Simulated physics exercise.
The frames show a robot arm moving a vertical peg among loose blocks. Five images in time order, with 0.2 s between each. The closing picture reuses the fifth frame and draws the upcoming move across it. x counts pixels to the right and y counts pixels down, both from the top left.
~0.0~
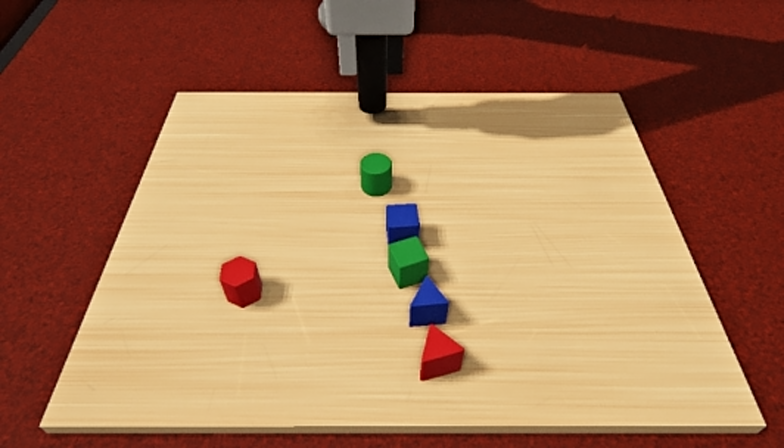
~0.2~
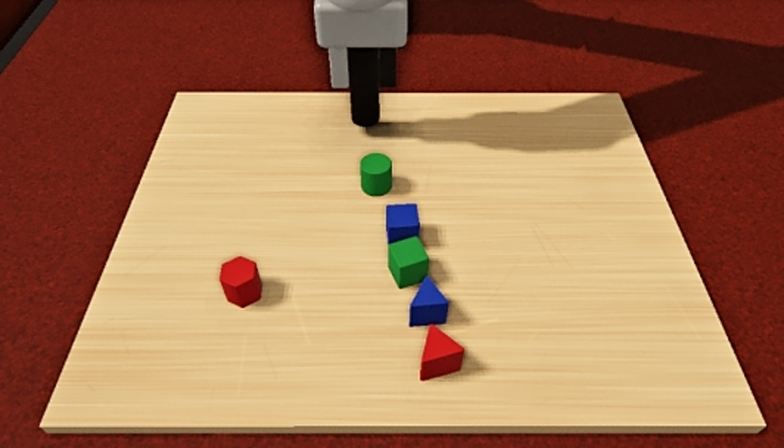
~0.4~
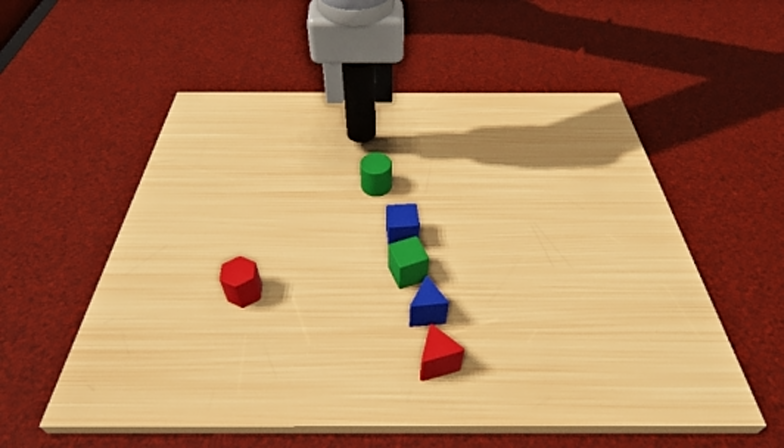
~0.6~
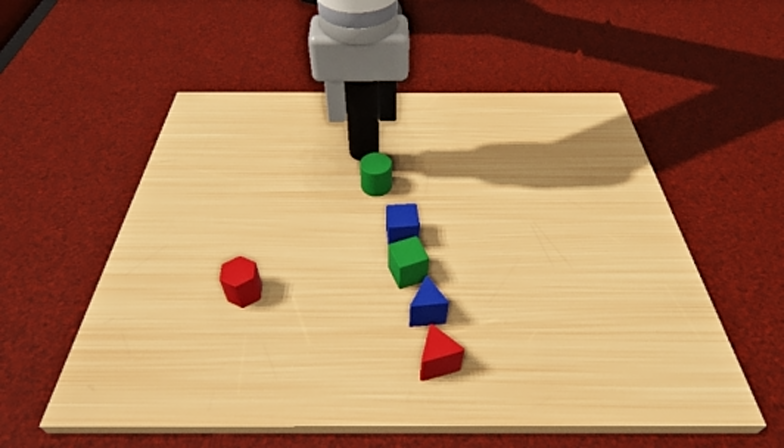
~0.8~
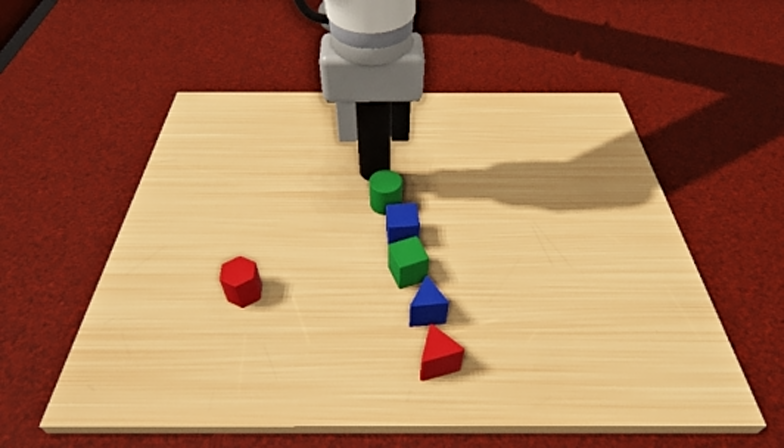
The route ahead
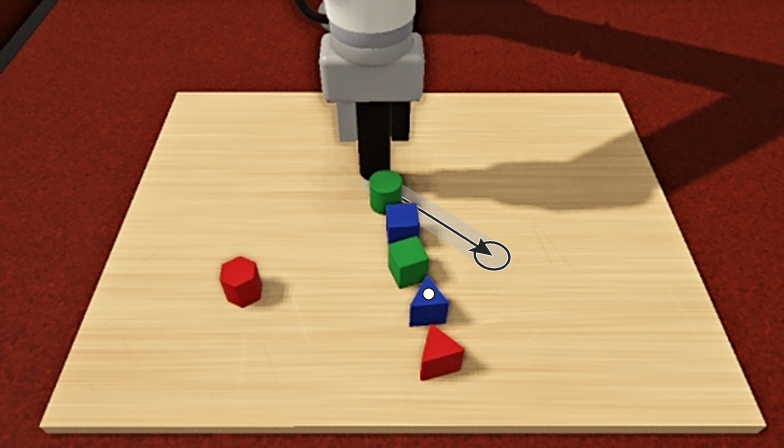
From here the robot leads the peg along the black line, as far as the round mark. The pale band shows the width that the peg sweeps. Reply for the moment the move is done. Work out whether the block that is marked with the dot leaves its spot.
It keeps its position.
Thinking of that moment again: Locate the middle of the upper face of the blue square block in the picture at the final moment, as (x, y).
Most likely (400, 243).
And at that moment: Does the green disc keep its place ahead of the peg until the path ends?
My answer is no.
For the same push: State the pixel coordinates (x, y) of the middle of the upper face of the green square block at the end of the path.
Roughly at (408, 269).
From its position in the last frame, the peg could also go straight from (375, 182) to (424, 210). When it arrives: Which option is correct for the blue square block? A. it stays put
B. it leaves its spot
That would be B.
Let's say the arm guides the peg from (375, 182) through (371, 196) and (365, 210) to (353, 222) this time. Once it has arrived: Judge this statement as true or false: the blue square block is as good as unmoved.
False - the claim does not hold.
Path on the board, straight from (375, 182) to (492, 256); the dot is on the blue triangular piece.
What follows on the original path. One third of the way, peg at (412, 194); green disc at (404, 205); blue square block at (404, 232), turned 15° anticlockwise; green square block at (409, 258).
Two thirds of the way, peg at (452, 219); green disc at (416, 215); blue square block at (400, 243), turned 20° anticlockwise; green square block at (408, 269).
At the end, peg at (494, 245); green disc at (416, 215); blue square block at (400, 243), turned 20° anticlockwise; green square block at (408, 269); blue triangular piece in place.
